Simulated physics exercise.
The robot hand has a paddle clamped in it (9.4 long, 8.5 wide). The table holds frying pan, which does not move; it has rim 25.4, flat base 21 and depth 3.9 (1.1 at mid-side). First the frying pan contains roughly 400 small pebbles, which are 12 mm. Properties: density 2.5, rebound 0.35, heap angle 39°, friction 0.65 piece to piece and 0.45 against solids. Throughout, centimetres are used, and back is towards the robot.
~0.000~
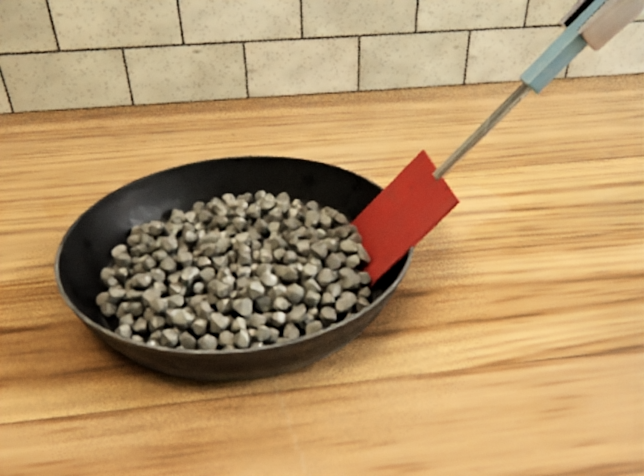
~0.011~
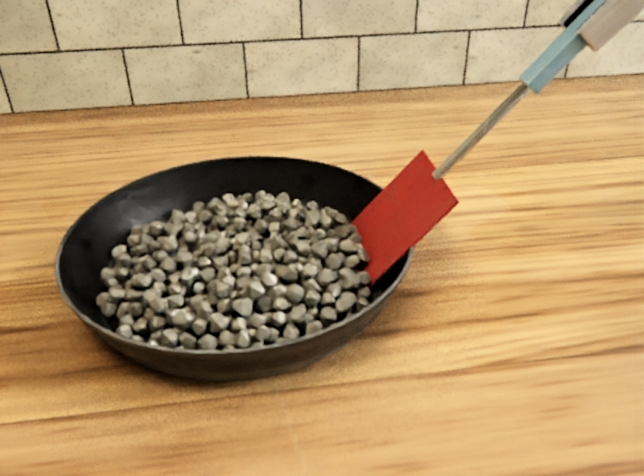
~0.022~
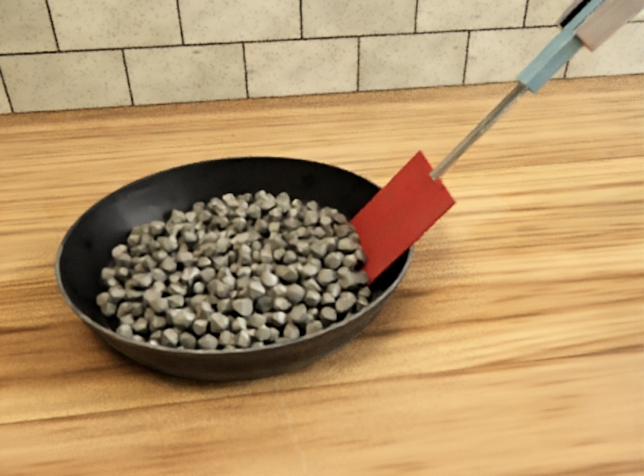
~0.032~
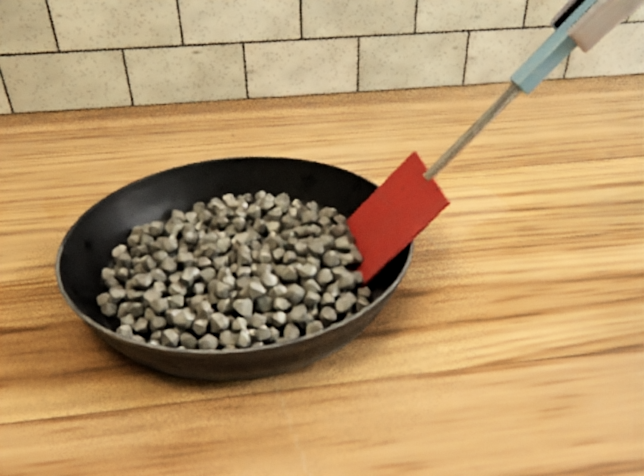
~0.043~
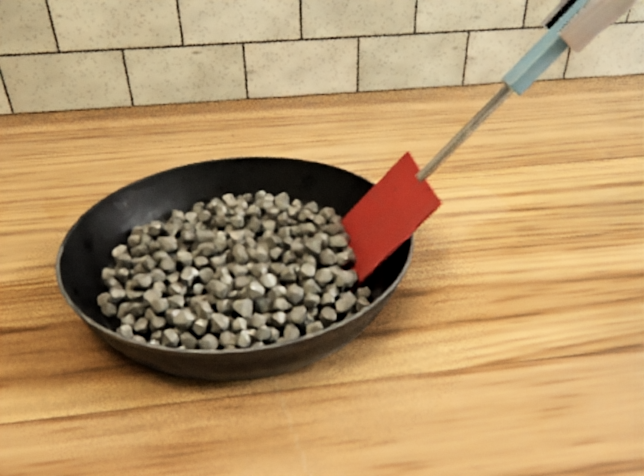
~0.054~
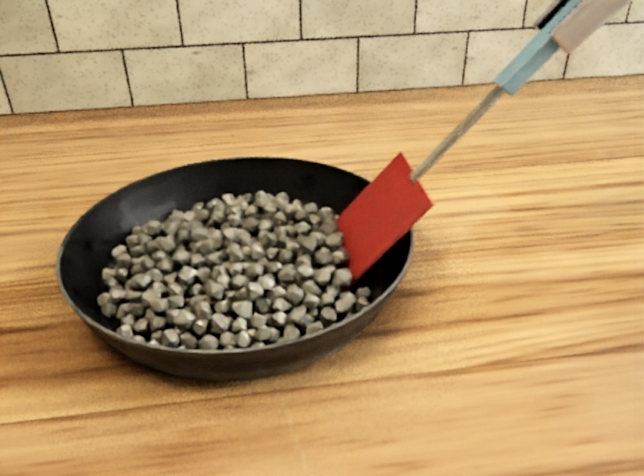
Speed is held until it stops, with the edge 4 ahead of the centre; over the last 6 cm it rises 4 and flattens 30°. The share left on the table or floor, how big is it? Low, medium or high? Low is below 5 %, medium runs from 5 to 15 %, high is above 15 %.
The share is low, below 5 %.
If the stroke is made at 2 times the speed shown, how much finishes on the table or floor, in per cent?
Around 10 percent would finish on the table or floor.
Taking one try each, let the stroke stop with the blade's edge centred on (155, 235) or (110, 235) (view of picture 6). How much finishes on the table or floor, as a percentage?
About 0 and 10 per cent.
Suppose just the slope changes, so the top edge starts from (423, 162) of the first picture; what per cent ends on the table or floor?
I'd estimate close to 0 per cent.
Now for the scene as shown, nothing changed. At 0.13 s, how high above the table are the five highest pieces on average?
They are around 4 cm up.
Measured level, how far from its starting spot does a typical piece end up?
Roughly 3 cm.
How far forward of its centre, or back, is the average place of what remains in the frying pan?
4.0 cm ahead.
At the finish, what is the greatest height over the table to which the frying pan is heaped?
It reaches around 5.0 cm.
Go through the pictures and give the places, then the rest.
In the first picture, the paddle top edge at (440, 173), sloping 48°; upper third of the load around (256, 250), from x 105 to 365, top at y 195; 405 in the frying pan.
In the second picture, the paddle top edge at (440, 174), sloping 48°; upper third of the load around (256, 250), from x 105 to 365, top at y 195.
In the third picture, the paddle top edge at (437, 174), sloping 48°; upper third of the load around (257, 250), from x 105 to 365, top at y 195.
In the fourth picture, the paddle top edge at (431, 174), sloping 48°; upper third of the load around (260, 249), from x 105 to 365, top at y 195.
In the fifth picture, the paddle top edge at (424, 175), sloping 48°; upper third of the load around (261, 247), from x 105 to 365, top at y 195.
In the sixth picture, the paddle top edge at (416, 176), sloping 48°; upper third of the load around (256, 249), from x 105 to 365, top at y 195; 405 in the frying pan.
After 0.13 s, sloping 48°, highest piece 4 above the table; 405 in the frying pan.
After 0.21 s, sloping 33°, highest piece 6 above the table; 405 in the frying pan.
After 0.44 s, sloping 18°, highest piece 5 above the table; 405 in the frying pan.
After 1.49 s, sloping 18°, highest piece 5 above the table; 405 in the frying pan.
In the end, 405 in the frying pan. That is 0 % on the table or floor.
